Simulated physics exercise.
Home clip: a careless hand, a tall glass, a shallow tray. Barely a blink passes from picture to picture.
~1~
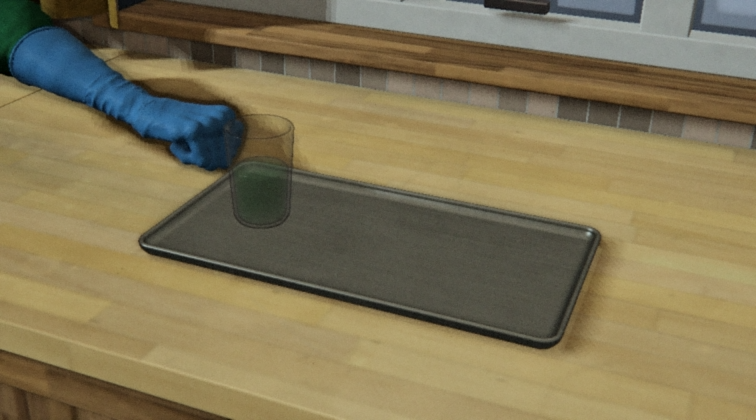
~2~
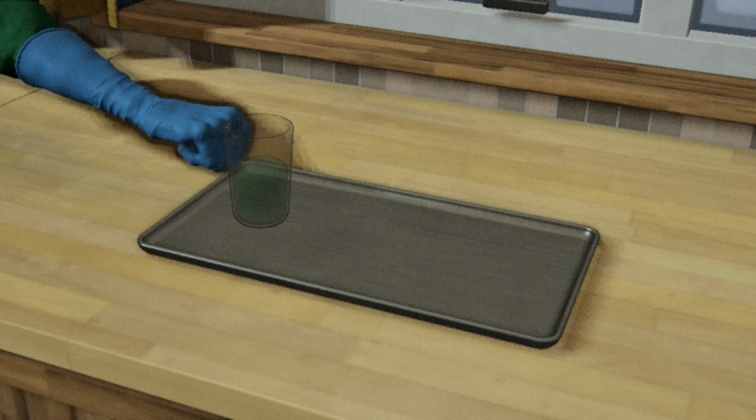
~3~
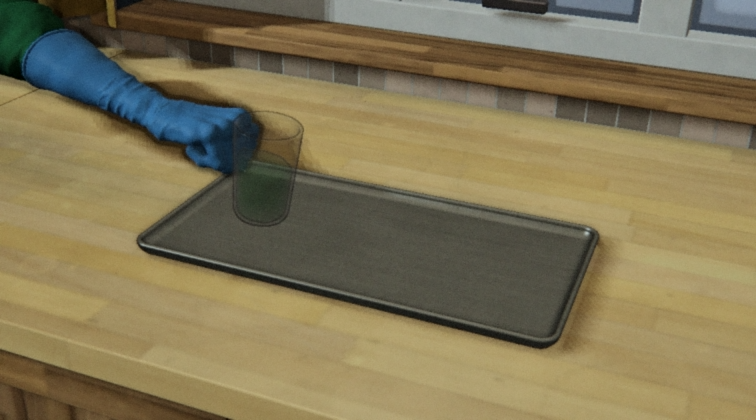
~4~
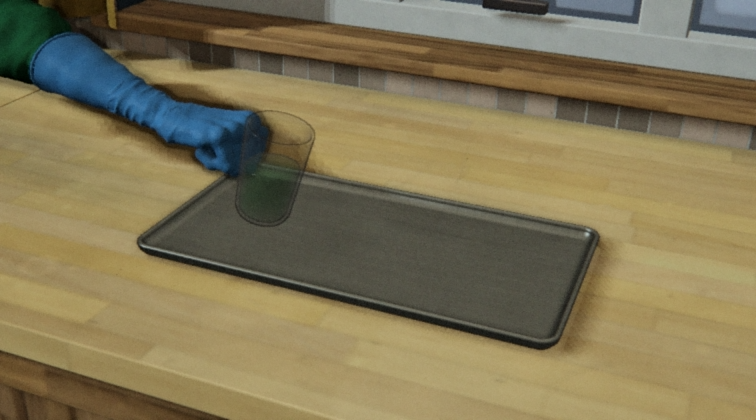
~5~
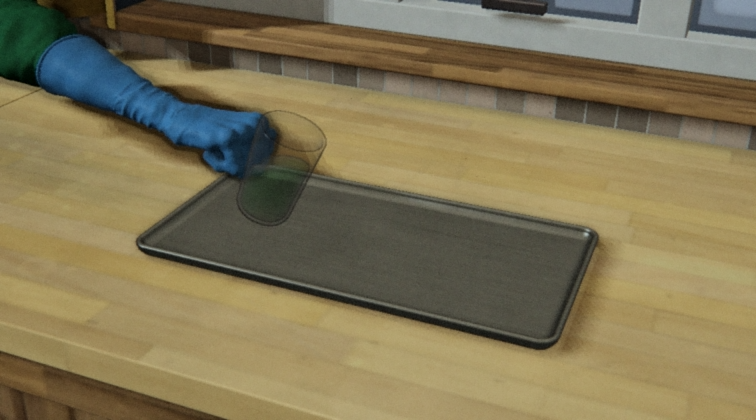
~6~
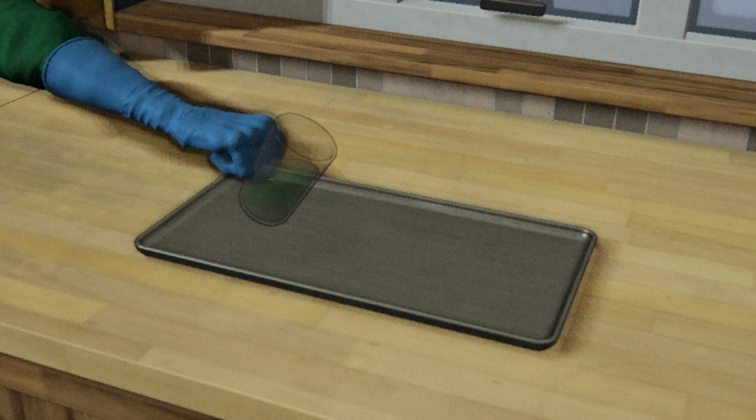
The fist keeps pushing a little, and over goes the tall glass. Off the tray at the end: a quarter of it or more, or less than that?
A quarter or more ends up off the tray.
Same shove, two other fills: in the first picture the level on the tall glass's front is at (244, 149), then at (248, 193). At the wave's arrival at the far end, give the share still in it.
In order, 40 and 35 in a hundred.
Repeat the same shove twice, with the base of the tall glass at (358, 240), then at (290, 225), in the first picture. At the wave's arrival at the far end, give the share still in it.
Around 75 per cent first, then around 45 per cent.
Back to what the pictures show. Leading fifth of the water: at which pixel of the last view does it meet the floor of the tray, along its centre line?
Landing point: About (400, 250).
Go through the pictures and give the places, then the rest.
Tilt 0°; right rim (288, 133); surface from (238, 160) to (287, 170); the tray's far rim is at (580, 281); the tray is clear ahead, in the first picture.
Tilt 0°; right rim (288, 133); surface from (238, 160) to (287, 170), in the second picture.
Tilt 7°; right rim (298, 136); surface from (243, 149) to (291, 172), in the third picture.
Tilt 14°; right rim (310, 142); surface from (251, 157) to (300, 171), in the fourth picture.
Tilt 22°; right rim (321, 149); surface from (254, 161) to (309, 168), in the fifth picture.
Tilt 30°; right rim (332, 159); surface from (257, 166) to (319, 171), in the sixth picture.
A moment on, the tall glass lies on its side and 100 per cent is in the glass, 0 on the tray and 0 above or beyond its rim.
Next, the tall glass lies on its side and 72 per cent is in the glass, 11 on the tray and 17 above or beyond its rim.
Then the tall glass lies on its side and 37 per cent is in the glass, 58 on the tray and 6 above or beyond its rim.
Later the tall glass lies on its side and 19 per cent is in the glass, 49 on the tray and 32 above or beyond its rim.
In the end 67 per cent is held by tray and glass, 33 is off the tray.
